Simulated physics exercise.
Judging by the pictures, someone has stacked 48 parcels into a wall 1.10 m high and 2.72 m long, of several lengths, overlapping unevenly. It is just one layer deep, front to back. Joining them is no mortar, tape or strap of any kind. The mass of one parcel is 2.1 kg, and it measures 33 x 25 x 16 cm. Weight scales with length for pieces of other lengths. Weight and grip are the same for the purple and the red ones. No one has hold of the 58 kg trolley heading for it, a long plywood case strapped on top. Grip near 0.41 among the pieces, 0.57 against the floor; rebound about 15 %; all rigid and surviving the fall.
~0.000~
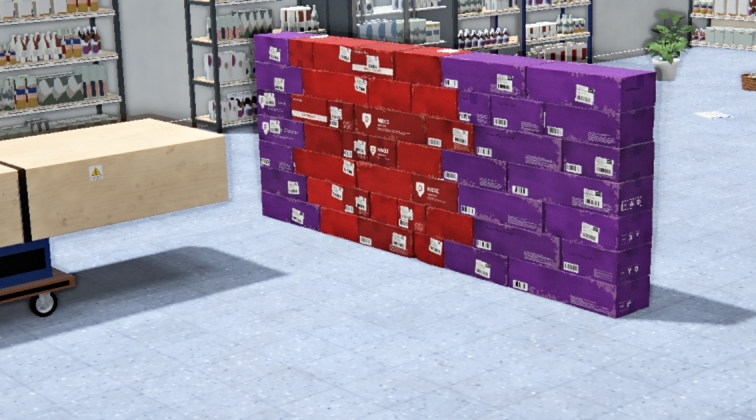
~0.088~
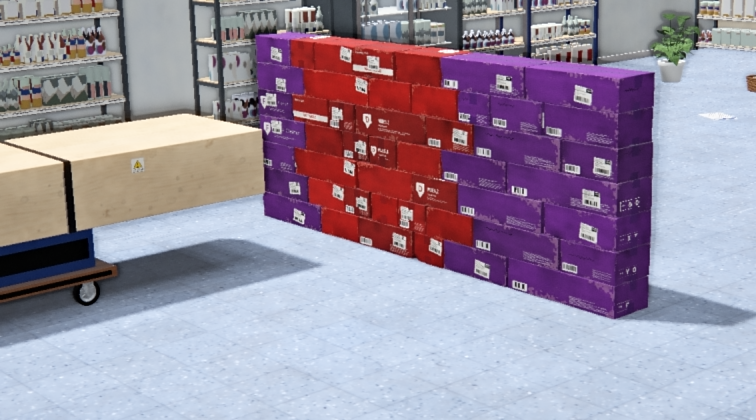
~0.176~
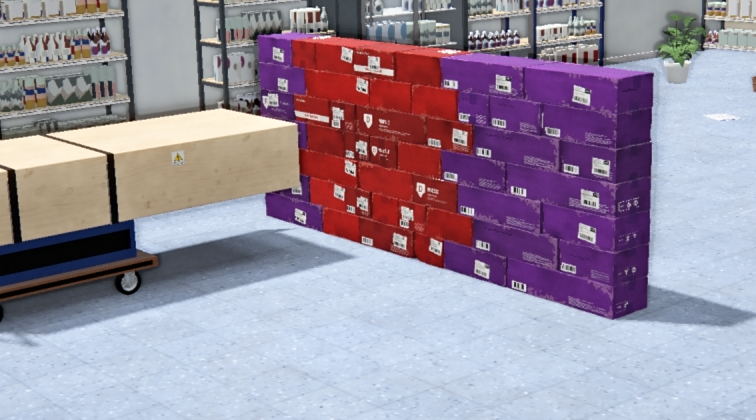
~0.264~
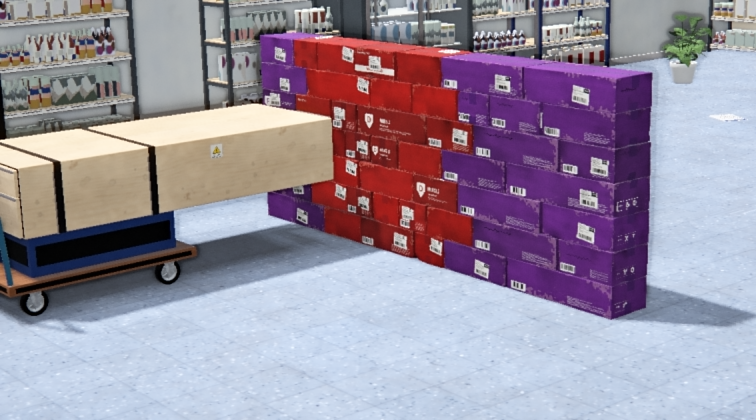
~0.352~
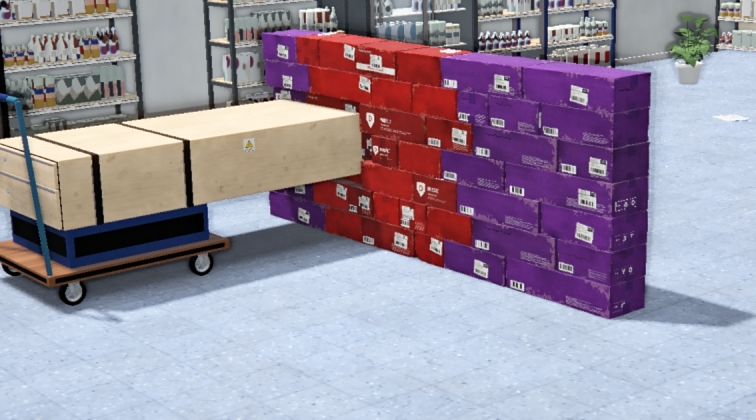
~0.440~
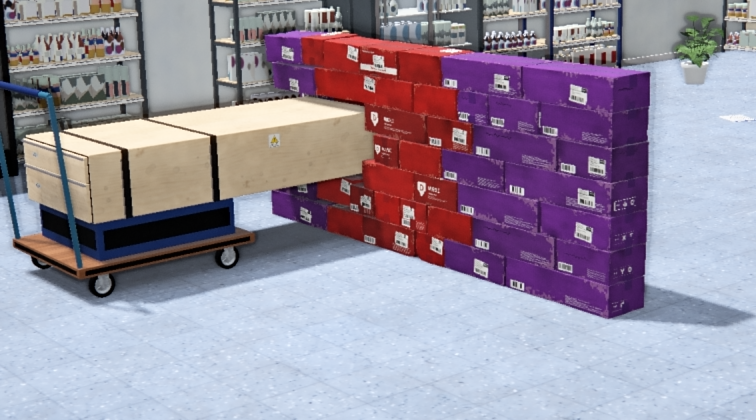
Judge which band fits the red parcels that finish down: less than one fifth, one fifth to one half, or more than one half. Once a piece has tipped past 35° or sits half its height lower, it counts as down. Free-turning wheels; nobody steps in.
The band is one fifth to one half.
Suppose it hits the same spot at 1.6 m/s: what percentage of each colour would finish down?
Share down, in per cent: Purple 30, red 30.
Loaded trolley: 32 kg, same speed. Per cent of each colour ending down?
In that case purple comes to 20 and red to 30 percent.
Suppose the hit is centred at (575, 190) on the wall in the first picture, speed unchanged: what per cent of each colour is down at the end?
For purple it's 50 per cent, for red 10 per cent.
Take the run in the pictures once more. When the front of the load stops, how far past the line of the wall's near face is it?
120 cm.
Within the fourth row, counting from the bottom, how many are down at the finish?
The answer for that row is 3.
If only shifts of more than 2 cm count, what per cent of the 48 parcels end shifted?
50 percent.
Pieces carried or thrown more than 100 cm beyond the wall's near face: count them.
I'd say close to 6 of them.
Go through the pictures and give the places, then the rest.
In the first frame (each place is the centre of the face we see best; the camera moves round a little), load (217, 157) 80 cm short of the wall; top red parcel (372, 63); top purple parcel (481, 77); all as stacked.
Load (254, 151) 58 cm short of the wall; top red parcel (372, 64), in the second frame.
Load (290, 144) 35 cm short of the wall; top red parcel (373, 64), in the third frame.
Load (324, 138) 13 cm short of the wall; top red parcel (374, 64), in the fourth frame.
Load (353, 133) 7 cm into the wall's line; top red parcel (375, 63); 13 have shifted, in the fifth frame.
Load 22 cm into the wall's line; top red parcel (378, 63) moved 16 mm; top purple parcel (479, 77); 17 have shifted, in the sixth frame.
By 0.60 s, load 47 cm past the wall's line, still rolling; 4 of the 26 red parcels down (7 of 48 in all colours); top red parcel tilted 3°.
By 0.92 s, load 92 cm past the wall's line, still rolling; 5 of the 26 red parcels down (9 of 48 in all colours); top red parcel moved 25 mm.
By 1.56 s, load 1.22 m past the wall's line, still rolling; 6 of the 26 red parcels down (10 of 48 in all colours); top red parcel tilted 4°.
When it is over (3.6 s), load 1.22 m past the wall's line, stopped; 8 of the 26 red parcels down (12 of 48 in all colours); top red parcel 94 cm lower; top purple parcel unmoved. That is 31 per cent. In pixels of the last frame, middles, top red parcel near (269, 254), top purple parcel near (498, 74).
